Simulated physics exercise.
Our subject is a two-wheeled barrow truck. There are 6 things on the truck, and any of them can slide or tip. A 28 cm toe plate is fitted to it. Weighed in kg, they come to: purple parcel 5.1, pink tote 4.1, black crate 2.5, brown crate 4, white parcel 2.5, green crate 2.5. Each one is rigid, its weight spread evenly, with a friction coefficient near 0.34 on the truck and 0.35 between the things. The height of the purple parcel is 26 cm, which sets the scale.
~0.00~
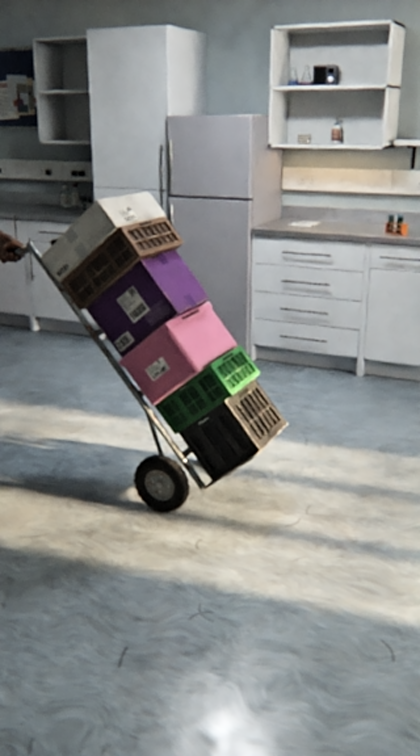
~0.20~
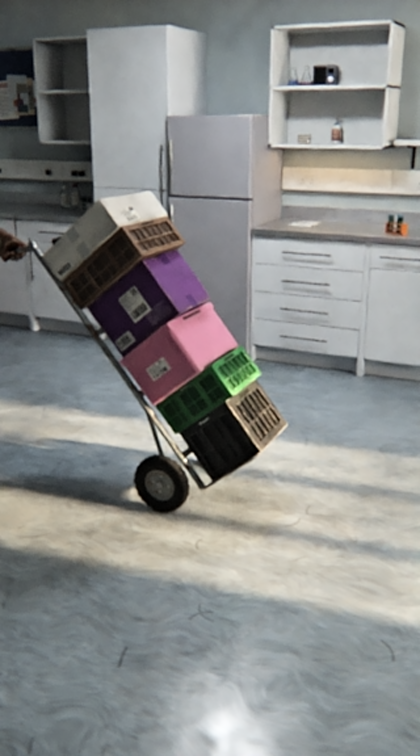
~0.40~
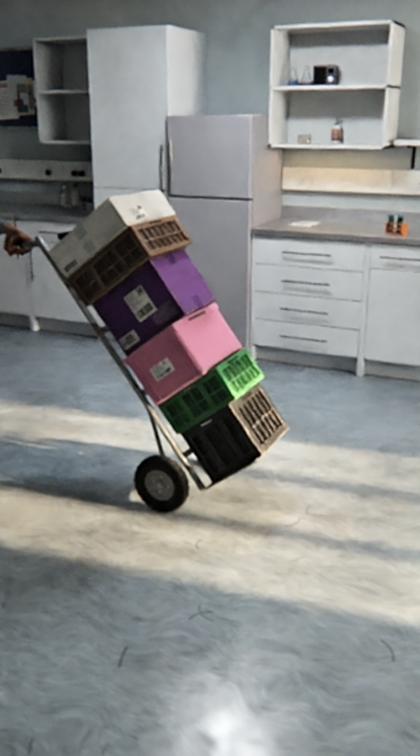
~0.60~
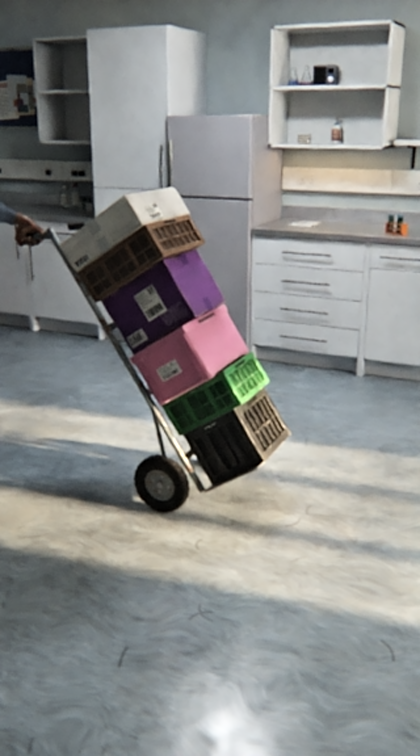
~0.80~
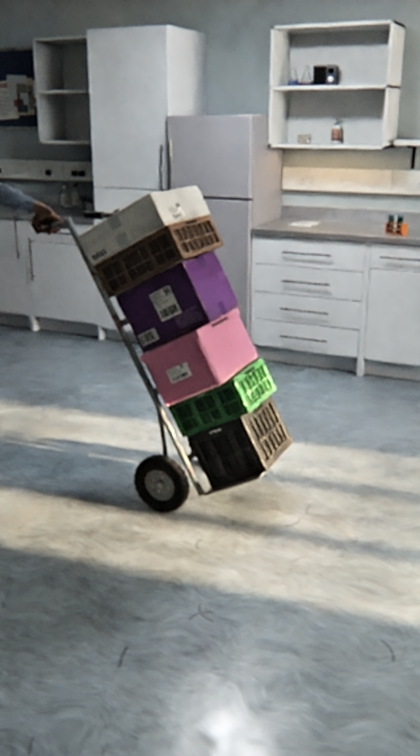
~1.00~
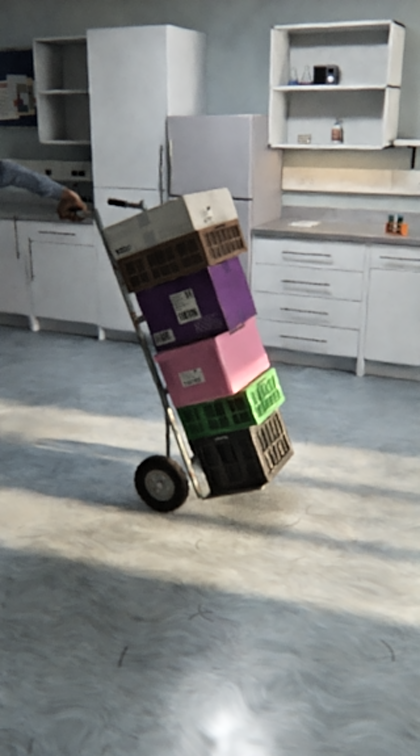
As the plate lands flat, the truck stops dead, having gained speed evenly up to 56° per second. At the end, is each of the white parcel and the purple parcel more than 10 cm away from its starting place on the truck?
White parcel: Yes, further; purple parcel: Yes, further.
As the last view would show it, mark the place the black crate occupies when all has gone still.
Near (306, 481).
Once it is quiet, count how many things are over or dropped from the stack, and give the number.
In all, 6.
After 1.90 s, truck upright; white parcel tipped 15° from how it sat near (336, 251); purple parcel tipped 15° from how it sat near (305, 333); brown crate tipped 15° from how it sat.
After 2.40 s, truck upright; purple parcel, pink tote, brown crate and white parcel now dropped from the stack; green crate tipped 56° from how it sat; black crate tipped 56° from how it sat.
After 2.70 s, truck upright; green crate now dropped from the stack; black crate on its side.
At rest (3.8 s), dropped from the stack, purple parcel, pink tote, brown crate, white parcel and green crate; tipped over on the truck, black crate.
